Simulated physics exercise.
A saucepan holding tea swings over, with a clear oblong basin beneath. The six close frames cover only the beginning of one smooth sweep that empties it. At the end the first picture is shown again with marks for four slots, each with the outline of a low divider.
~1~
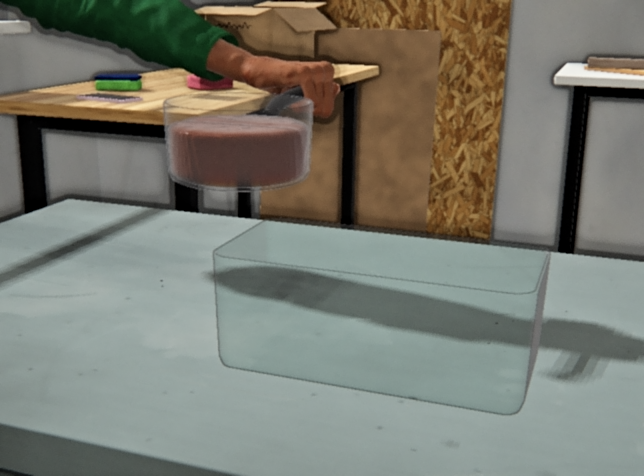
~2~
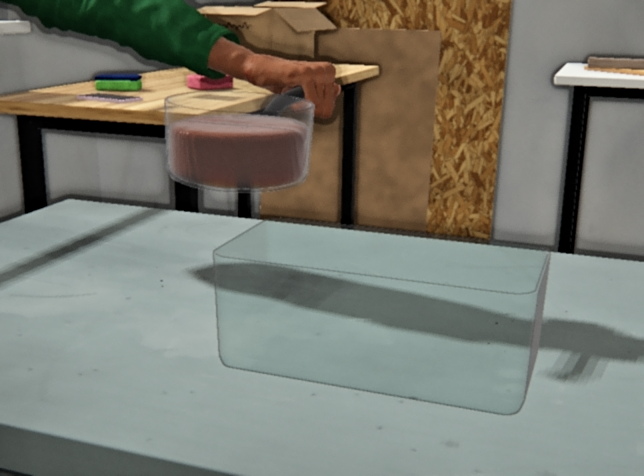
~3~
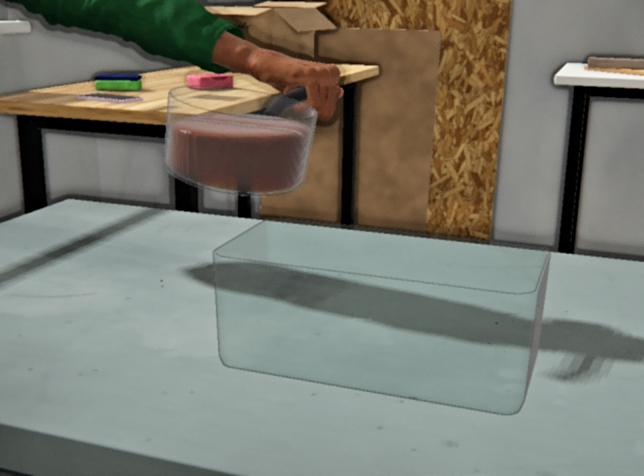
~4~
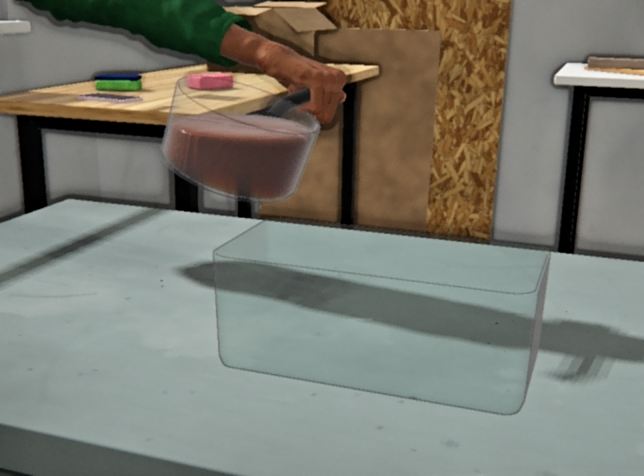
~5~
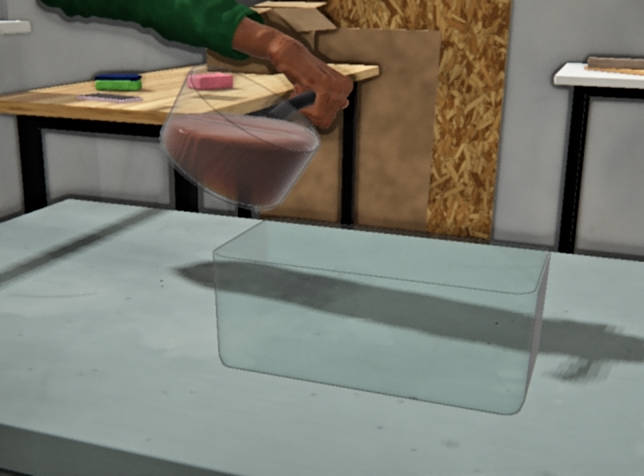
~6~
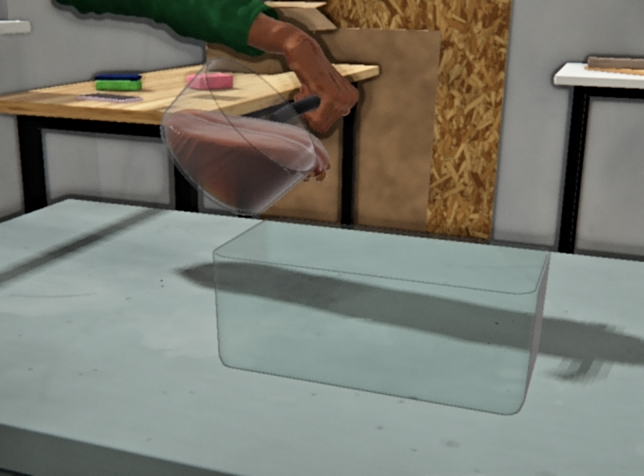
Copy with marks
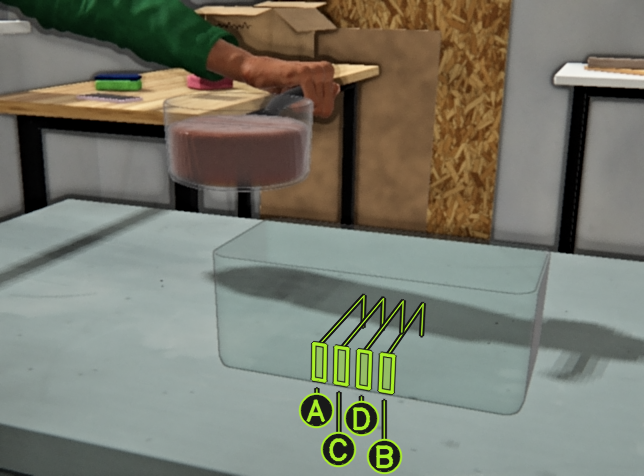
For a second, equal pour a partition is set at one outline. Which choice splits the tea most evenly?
Place A.
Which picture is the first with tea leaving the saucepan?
Picture 5.
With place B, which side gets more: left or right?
More ends on the left.
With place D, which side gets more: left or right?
The left side.
On the marked copy, A at (316, 388); B at (384, 400); C at (339, 392); D at (361, 396).
With A, about 50 % ends left of the wall and 49 % right of it.
With B, about 75 % ends left of the wall and 20 % right of it; 5 % is lost outside.
With C, about 73 % ends left of the wall and 24 % right of it.
With D, about 78 % ends left of the wall and 19 % right of it; 3 % is lost outside.
